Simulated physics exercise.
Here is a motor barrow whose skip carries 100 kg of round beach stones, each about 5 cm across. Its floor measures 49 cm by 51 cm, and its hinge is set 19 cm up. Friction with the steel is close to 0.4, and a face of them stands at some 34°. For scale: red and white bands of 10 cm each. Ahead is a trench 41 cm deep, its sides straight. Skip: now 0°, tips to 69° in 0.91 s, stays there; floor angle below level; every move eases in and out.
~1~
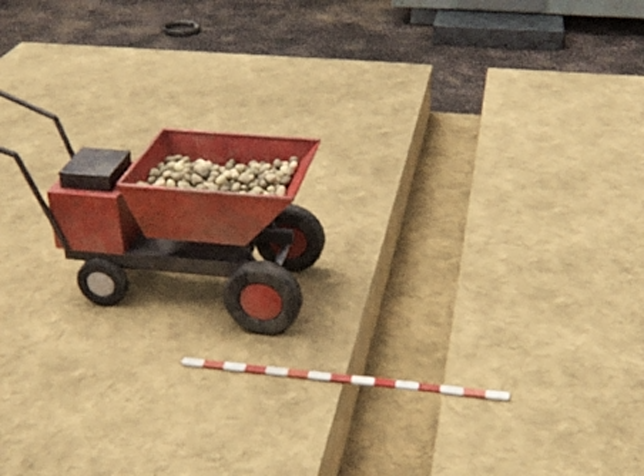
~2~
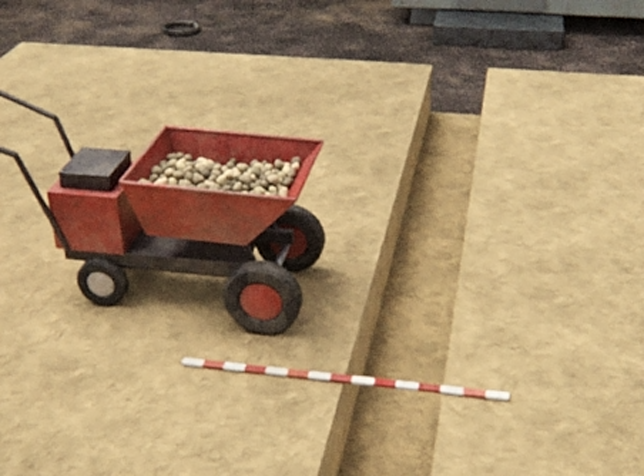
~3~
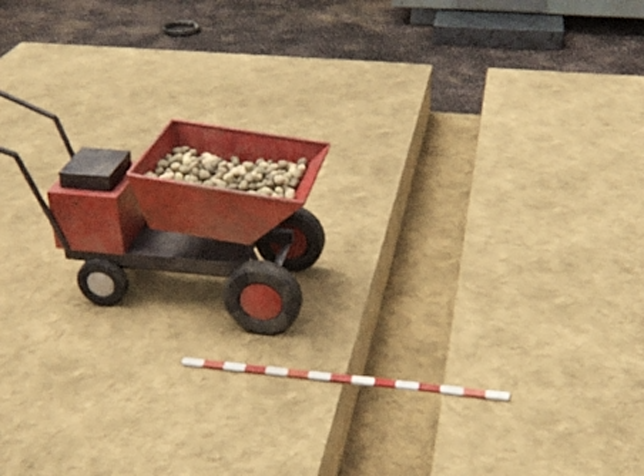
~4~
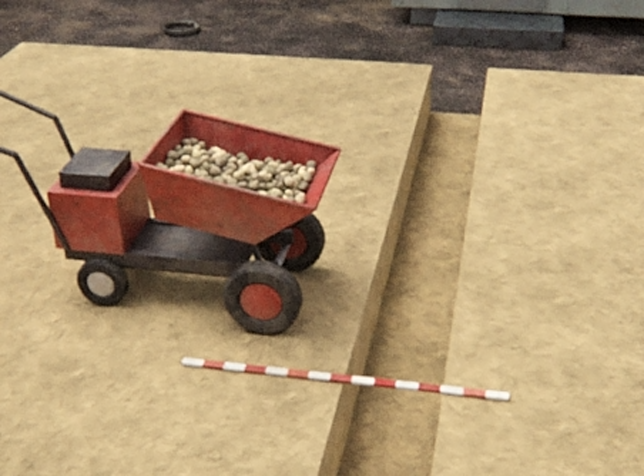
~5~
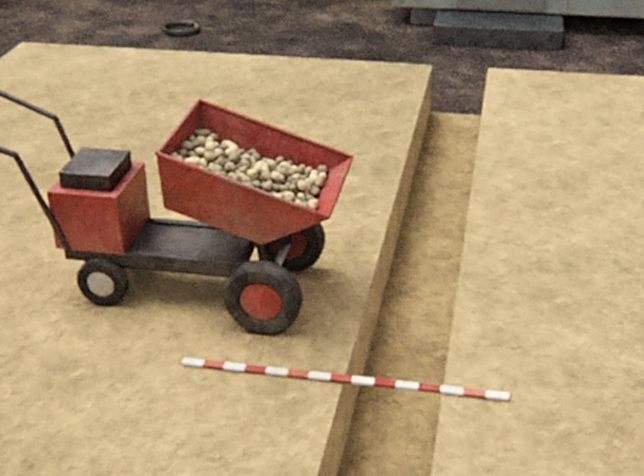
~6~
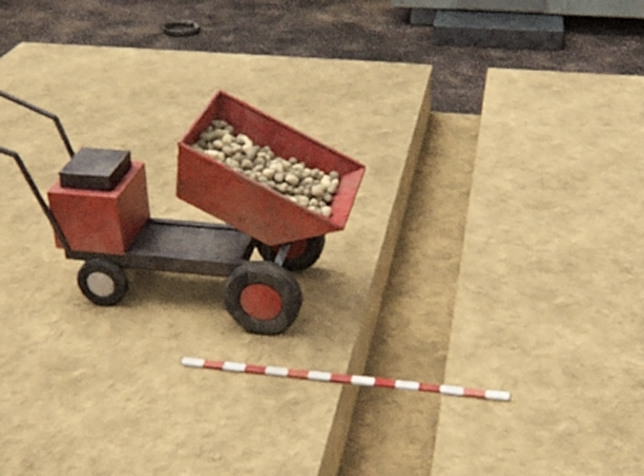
In the video, a red motor barrow loaded with round stones stands still on sandy ground beside a straight-sided trench, behind a red and white banded pole, as its skip gradually tilts forward, the back rising and the lip lowering toward the right.
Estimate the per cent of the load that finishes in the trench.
Roughly 70 percent.
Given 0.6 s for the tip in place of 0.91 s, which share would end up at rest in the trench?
It would come to roughly 55 per cent.
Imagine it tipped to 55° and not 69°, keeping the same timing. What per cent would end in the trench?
It comes out at about 65 percent.
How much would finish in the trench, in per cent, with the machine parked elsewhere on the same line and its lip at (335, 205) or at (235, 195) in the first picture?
25 and 100 %.
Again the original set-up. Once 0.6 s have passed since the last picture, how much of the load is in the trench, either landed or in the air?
By that point it's something like 30 in a hundred.
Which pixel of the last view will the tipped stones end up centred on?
About (433, 368).
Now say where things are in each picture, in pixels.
The skip is at 0°, its lip at (293, 199); the top of the load is at (256, 169), in the first picture.
The skip is at 1°, its lip at (296, 200); the top of the load is at (250, 170), in the second picture.
The skip is at 5°, its lip at (304, 204); the top of the load is at (213, 164), in the third picture.
Lip at (316, 209), floor tilted 11°, highest stones at (194, 154), in the fourth picture.
Lip at (330, 218), floor tilted 18°, highest stones at (199, 145), in the fifth picture.
The skip is at 26°, its lip at (344, 229); the top of the load is at (213, 135), in the sixth picture.
Then, 0.3 s after the last picture the floor is at 58°, 100 % in the skip; the foremost stones are at (379, 249).
Then, 0.6 s after the last picture the floor is at 69°, 66 % in the skip, 30 % in the trench, 4 % past the trench; the foremost stones are at (472, 319).
Then, 1.0 s after the last picture the floor is at 69°, 18 % in the skip, 52 % in the trench, 29 % past the trench; the foremost stones are at (591, 341).
Then, 2.9 s after the last picture the floor is at 69°, 0 % in the skip, 70 % in the trench, 30 % past the trench; the foremost stones are past the picture's edge.
